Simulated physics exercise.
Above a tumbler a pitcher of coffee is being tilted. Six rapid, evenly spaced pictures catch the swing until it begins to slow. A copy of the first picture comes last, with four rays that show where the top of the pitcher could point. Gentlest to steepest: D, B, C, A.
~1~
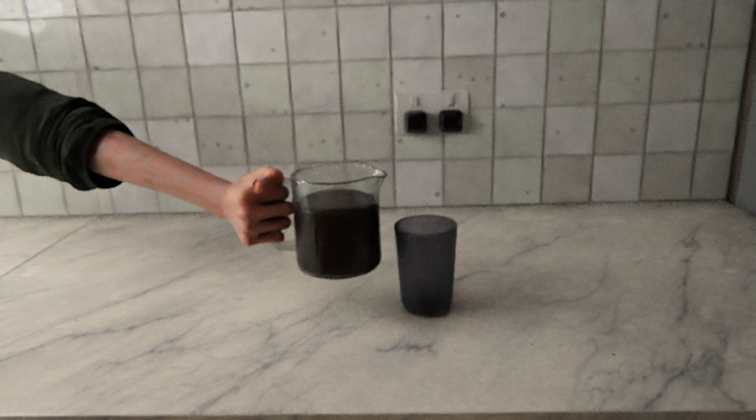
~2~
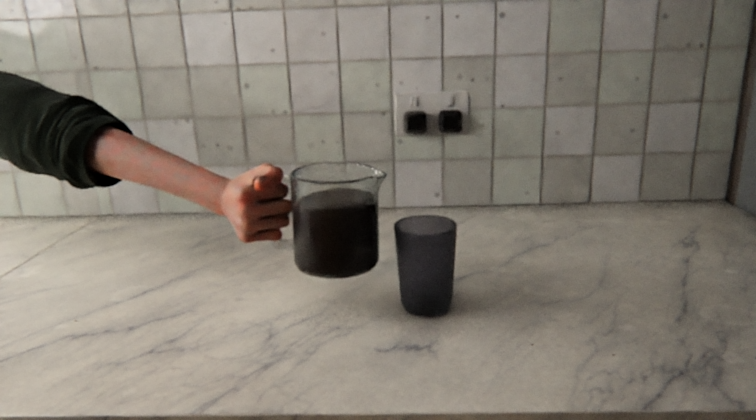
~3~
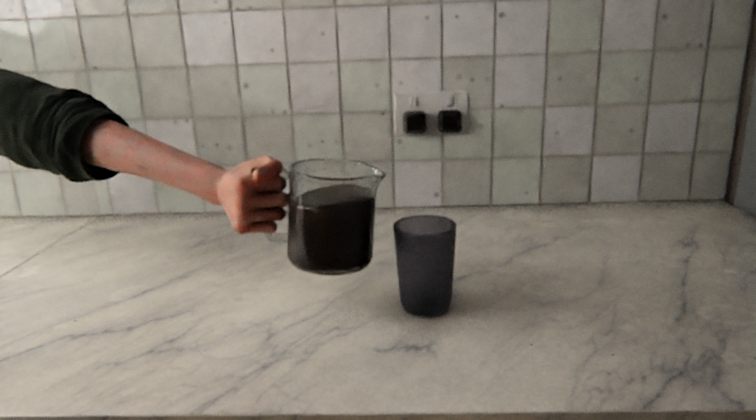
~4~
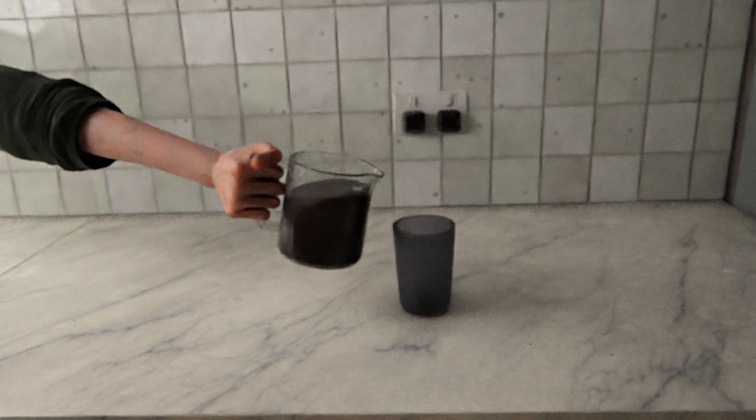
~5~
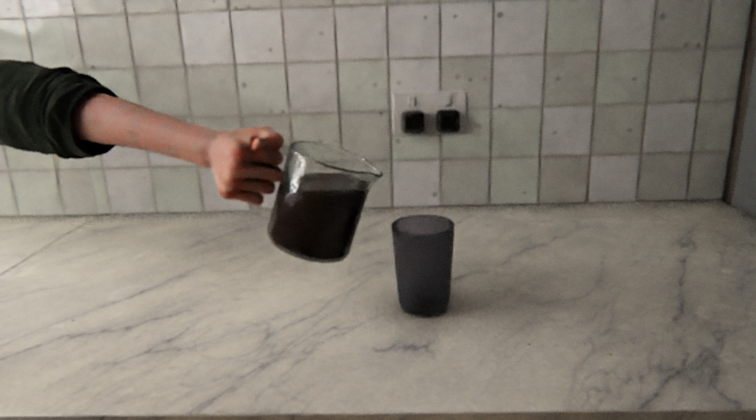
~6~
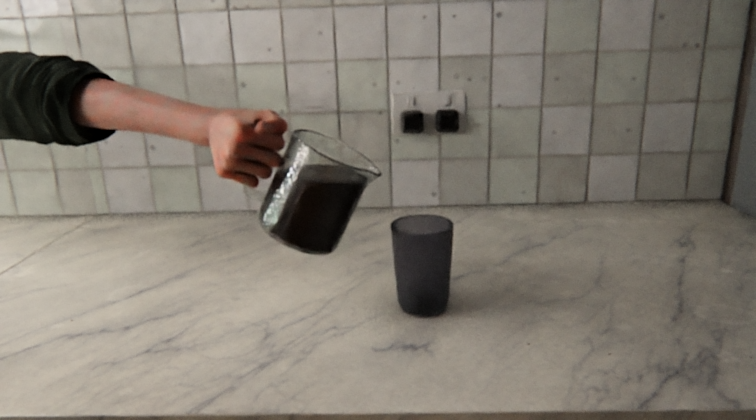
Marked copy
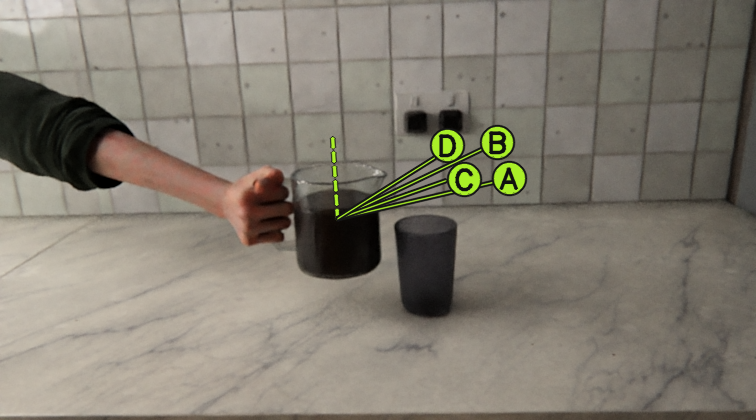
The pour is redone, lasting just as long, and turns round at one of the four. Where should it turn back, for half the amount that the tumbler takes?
Use tilt D.
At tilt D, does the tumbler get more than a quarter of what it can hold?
Yes, it does.
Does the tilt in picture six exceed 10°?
Yes.
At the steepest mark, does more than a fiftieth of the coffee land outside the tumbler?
Yes.
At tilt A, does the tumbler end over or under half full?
Over half.
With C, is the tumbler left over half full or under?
Over half.
On the marked copy, A at (493, 182); B at (482, 149); C at (446, 180); D at (434, 157).
Choosing A, the tumbler ends with about 76 % of what it can hold; 21 % of the coffee is spilt.
Choosing B, the tumbler ends with about 66 % of what it can hold; 3 % of the coffee is spilt.
Choosing C, the tumbler ends with about 74 % of what it can hold; 11 % of the coffee is spilt.
Choosing D, the tumbler ends with about 50 % of what it can hold.
